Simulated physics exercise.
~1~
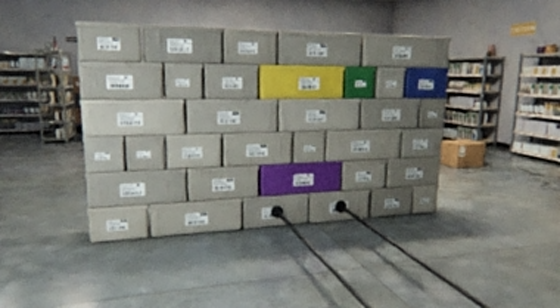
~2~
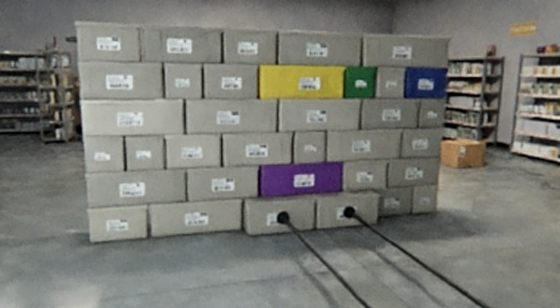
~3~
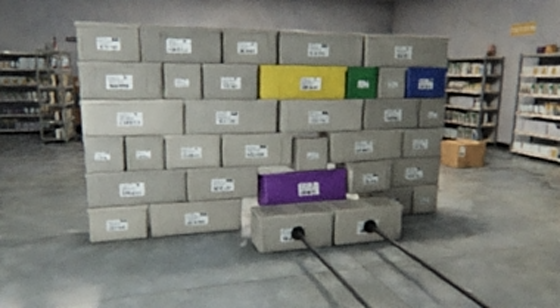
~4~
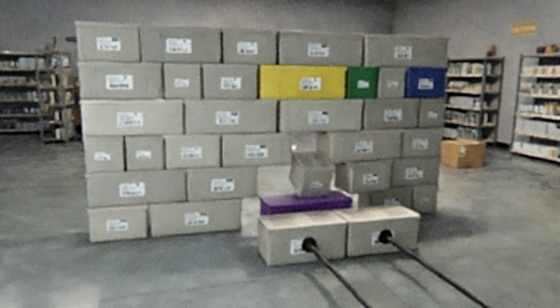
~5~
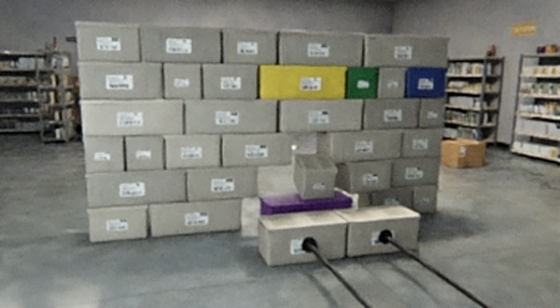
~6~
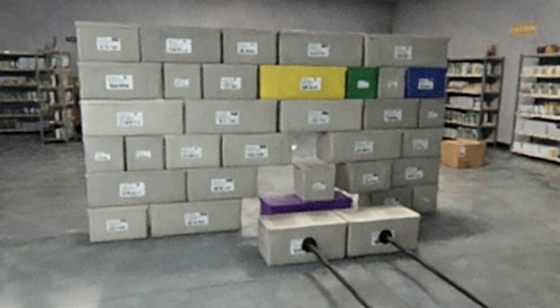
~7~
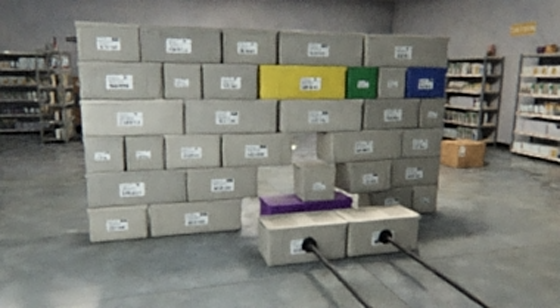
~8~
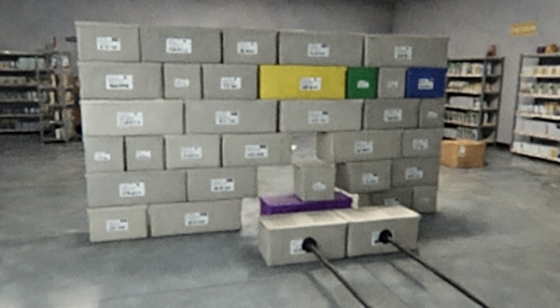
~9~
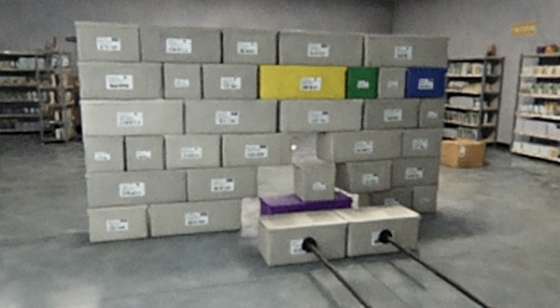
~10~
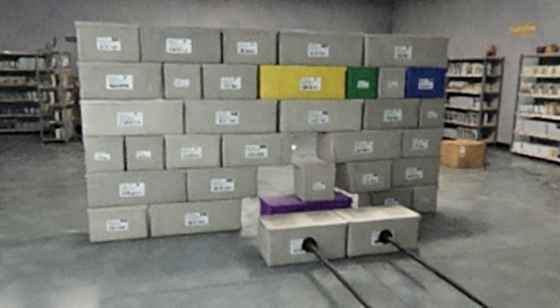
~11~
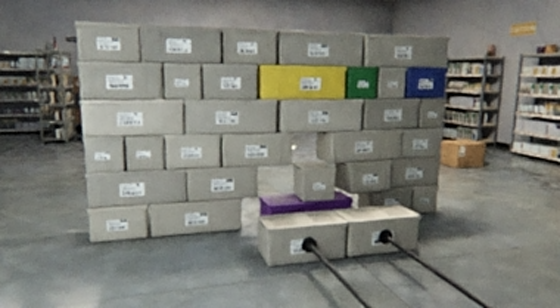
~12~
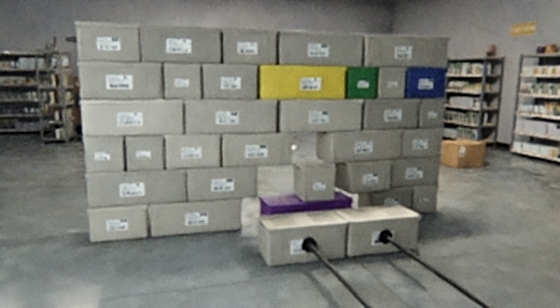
Two rods drawing neighbouring bottom boxes from a grey wall, the purple box and a small grey one dropping, the rest standing.
